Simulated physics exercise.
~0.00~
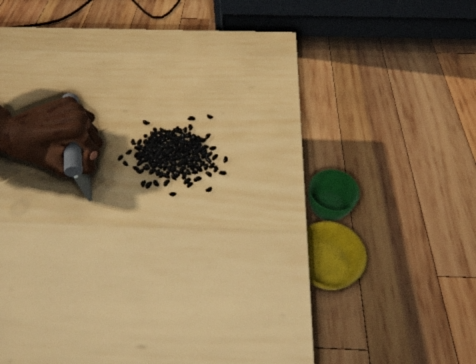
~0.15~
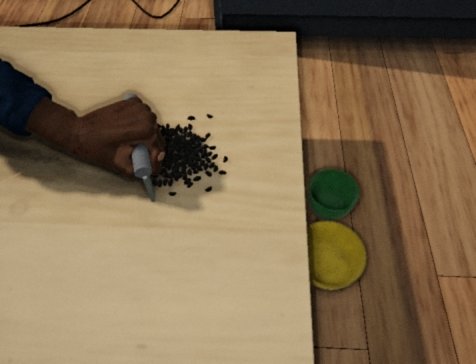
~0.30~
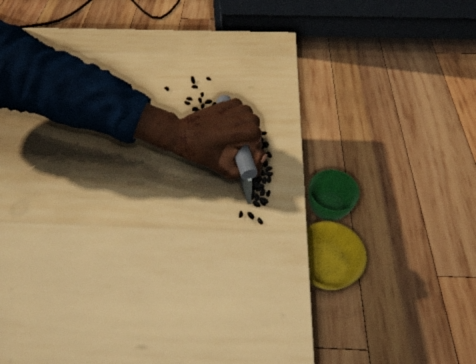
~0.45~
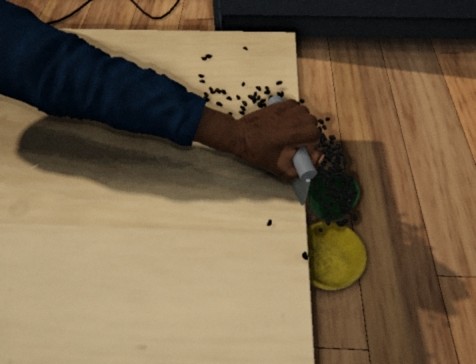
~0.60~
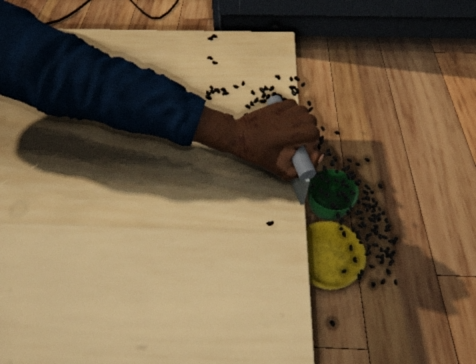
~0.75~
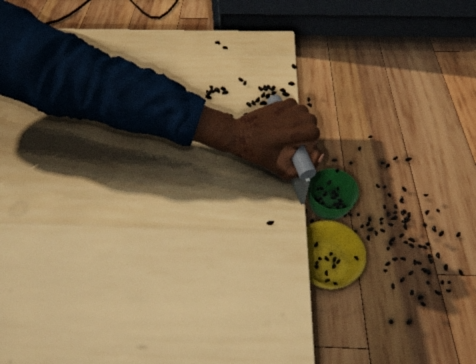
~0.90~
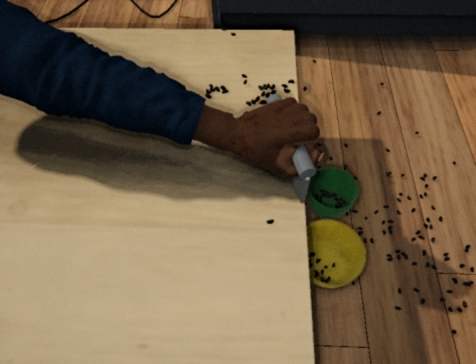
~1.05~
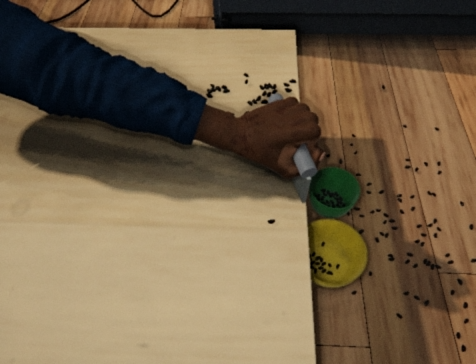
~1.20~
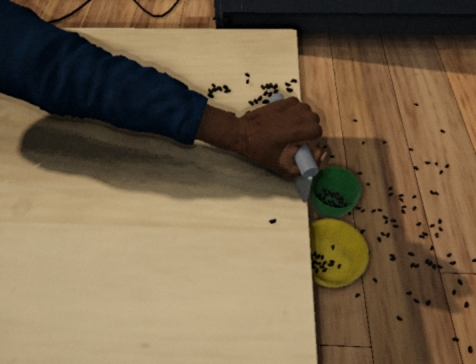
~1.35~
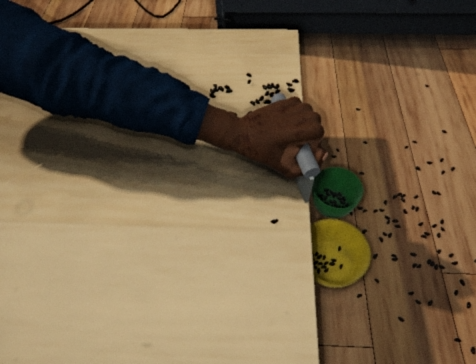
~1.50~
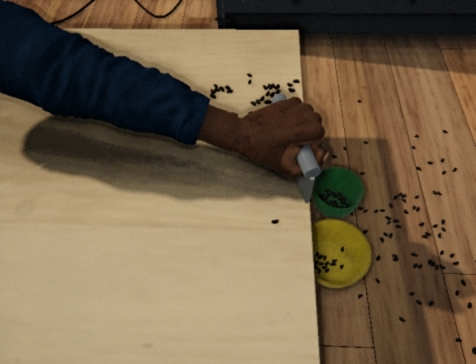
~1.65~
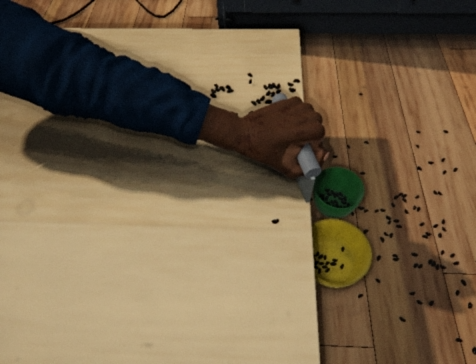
On a wooden board, a hand scrapes black beans rightward, scattering most beyond two bowls.
